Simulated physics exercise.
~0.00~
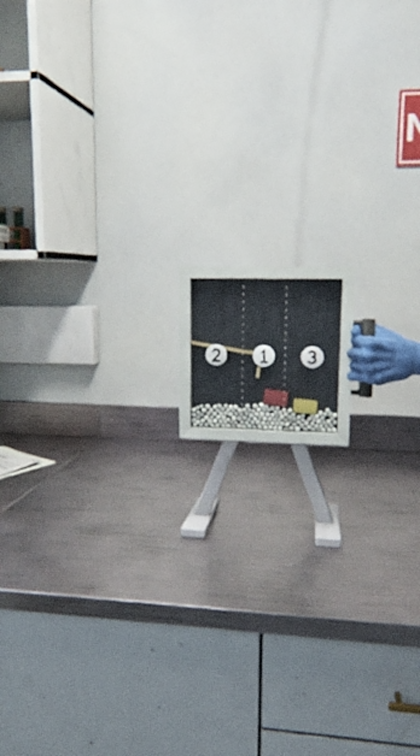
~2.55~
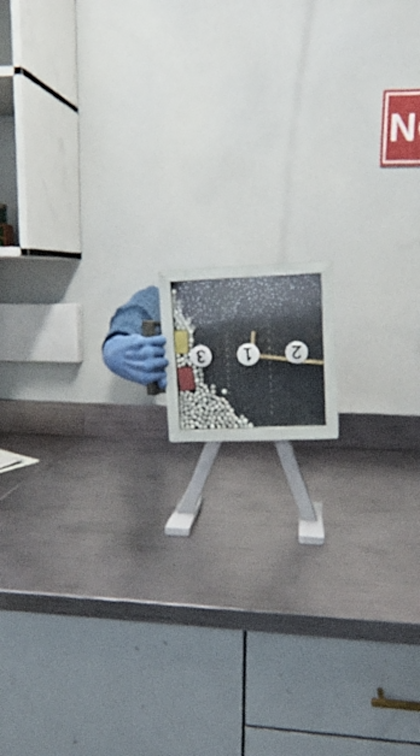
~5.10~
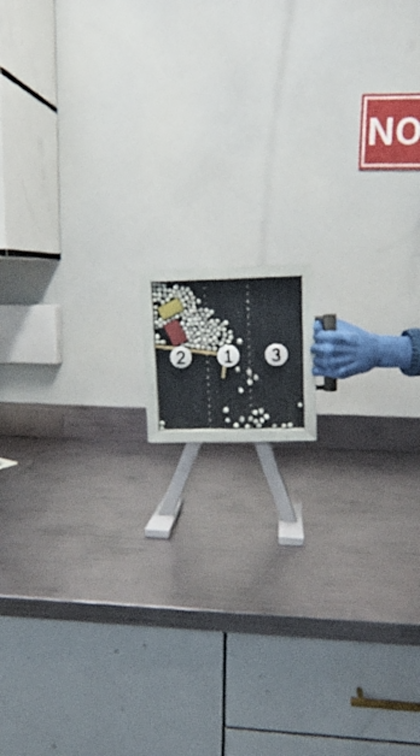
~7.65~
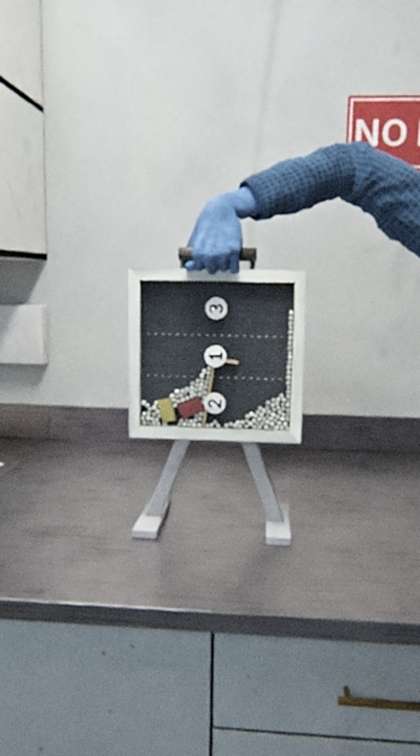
On a counter, a gloved hand turns a bead-filled box fully clockwise, then partly back, settling beads and blocks below.
